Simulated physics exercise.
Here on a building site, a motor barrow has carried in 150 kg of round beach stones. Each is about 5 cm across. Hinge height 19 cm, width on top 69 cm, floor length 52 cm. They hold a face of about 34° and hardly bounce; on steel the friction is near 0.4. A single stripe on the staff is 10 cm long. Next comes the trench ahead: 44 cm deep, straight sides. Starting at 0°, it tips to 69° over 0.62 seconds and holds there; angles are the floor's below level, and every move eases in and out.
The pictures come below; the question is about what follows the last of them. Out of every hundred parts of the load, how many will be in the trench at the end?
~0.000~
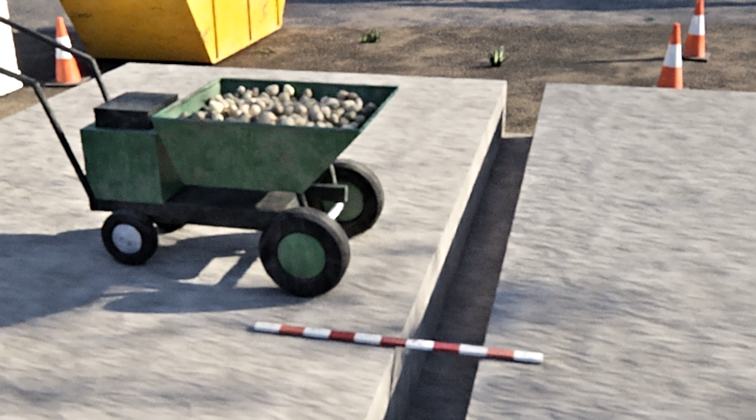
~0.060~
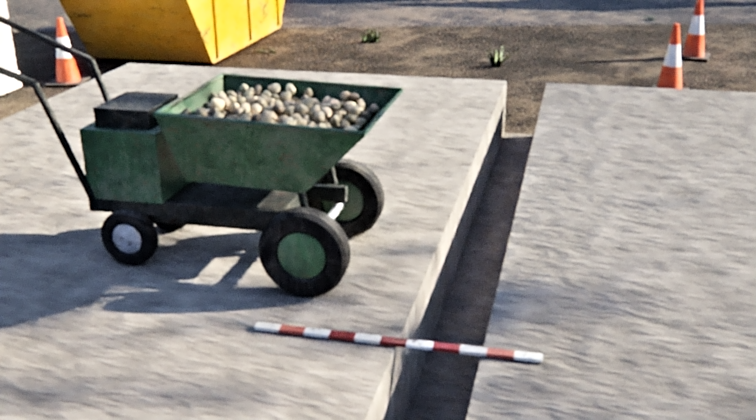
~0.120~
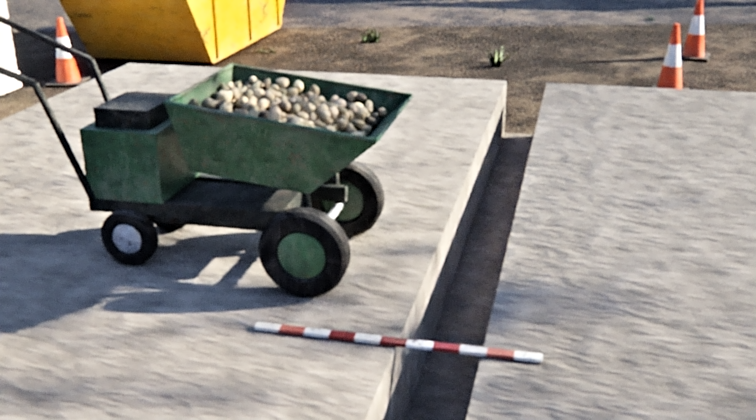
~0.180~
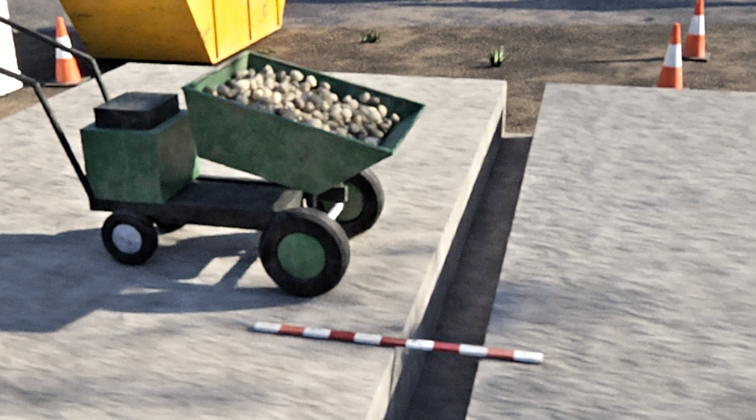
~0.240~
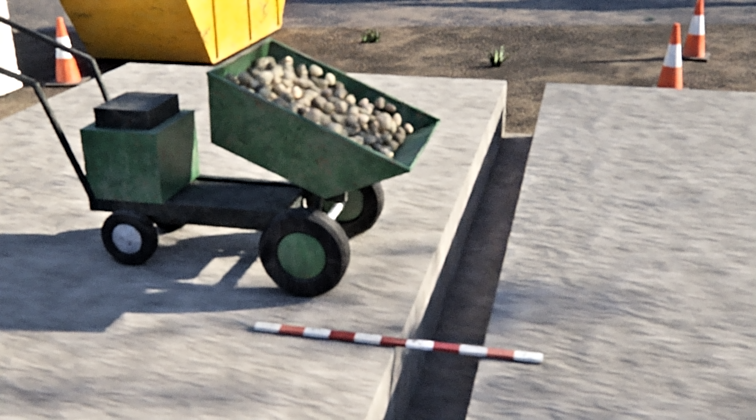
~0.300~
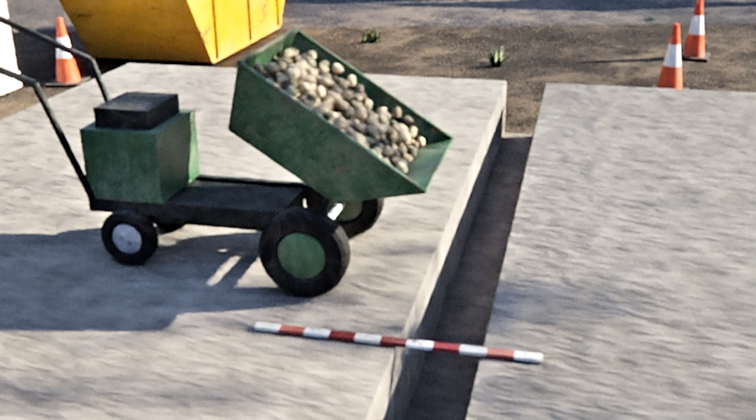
Close to 37 in every hundred.
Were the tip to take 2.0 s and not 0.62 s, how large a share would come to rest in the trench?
My guess is near 55 percent.
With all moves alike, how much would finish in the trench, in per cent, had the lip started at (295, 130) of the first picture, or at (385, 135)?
First some 90, then 20 per cent.
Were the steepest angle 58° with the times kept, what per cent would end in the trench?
I'd guess some 45 in a hundred.
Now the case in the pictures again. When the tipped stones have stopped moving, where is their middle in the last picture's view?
Somewhere around (541, 279) in the last picture.
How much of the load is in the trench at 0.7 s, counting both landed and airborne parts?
By that point it's something like 15 in a hundred.
After 0.5 s the floor is at 58°; 100 % in the skip; the foremost stones are at (441, 203).
After 0.7 s the floor is at 69°; 67 % in the skip, 13 % in the trench, 20 % past the trench; the foremost stones are at (552, 282).
After 1.1 s the floor is at 69°; 11 % in the skip, 27 % in the trench, 63 % past the trench; the foremost stones are past the picture's edge.
After 3.0 s the floor is at 69°; 0 % in the skip, 37 % in the trench, 63 % past the trench; the foremost stones are past the picture's edge.
